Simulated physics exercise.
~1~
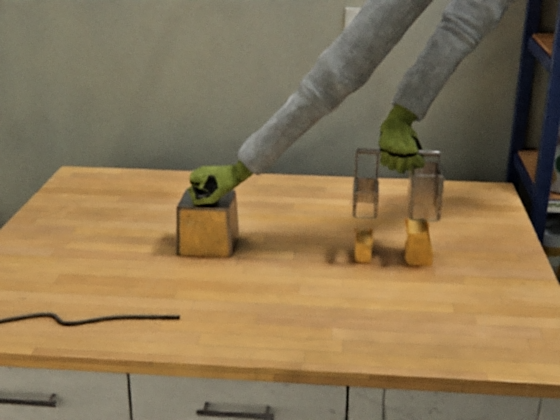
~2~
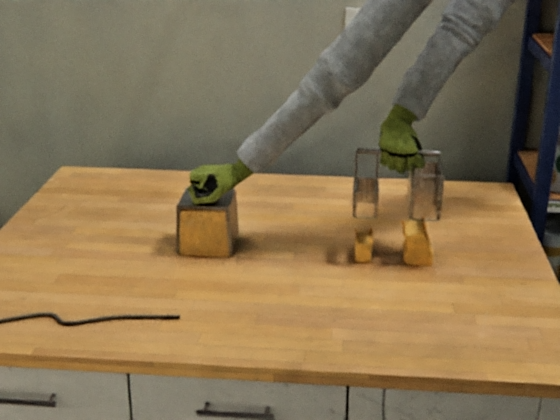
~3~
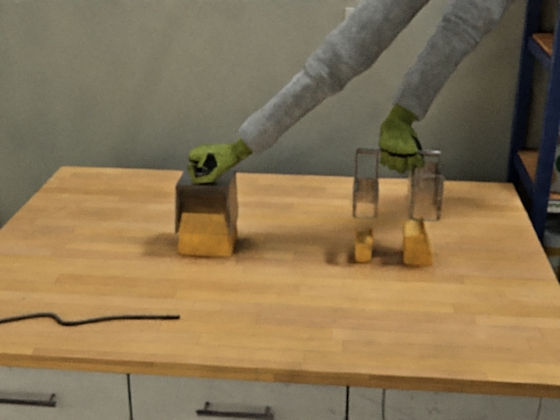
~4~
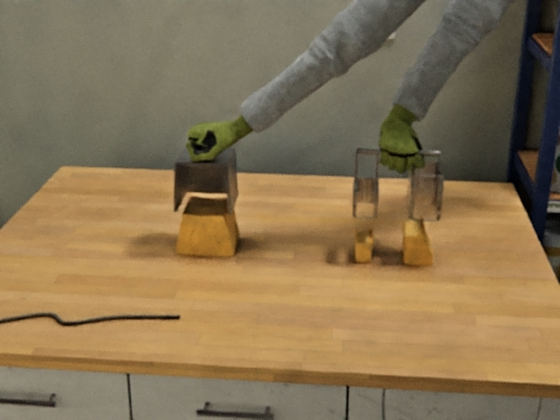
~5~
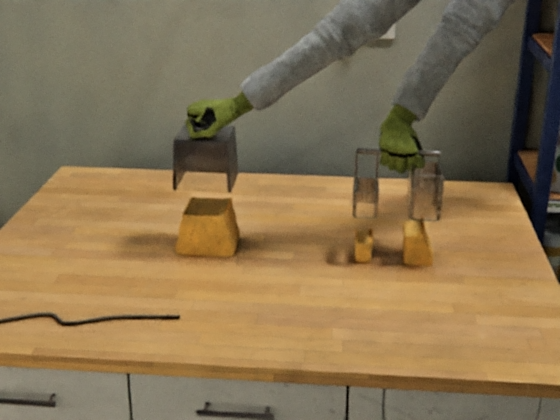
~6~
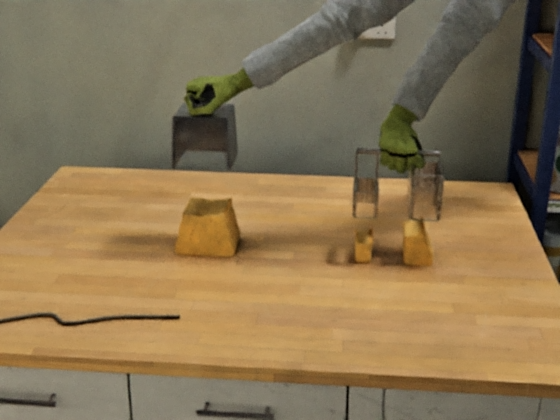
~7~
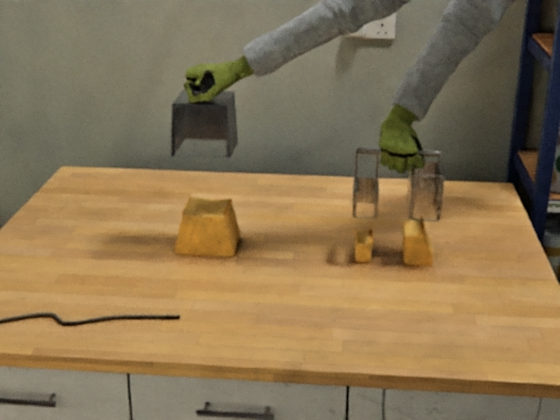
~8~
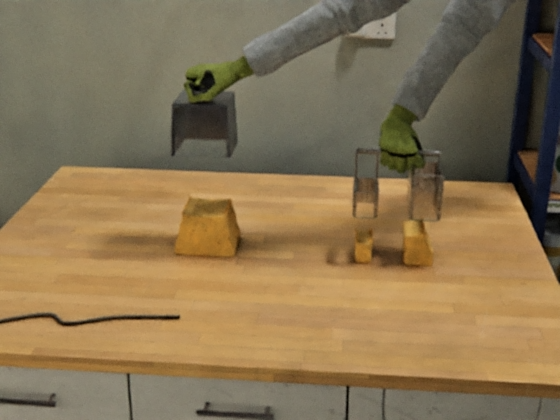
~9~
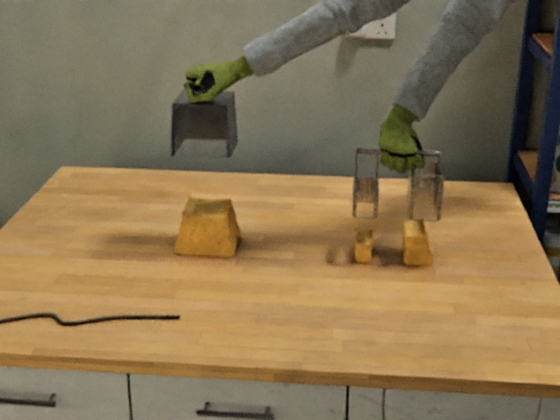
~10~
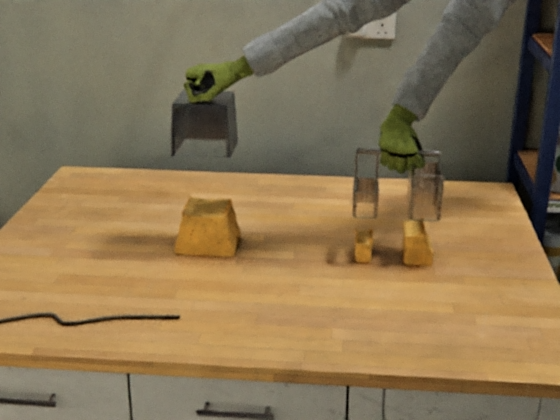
A green-gloved hand lifts a metal tin straight up, leaving a yellowish mashed block standing.
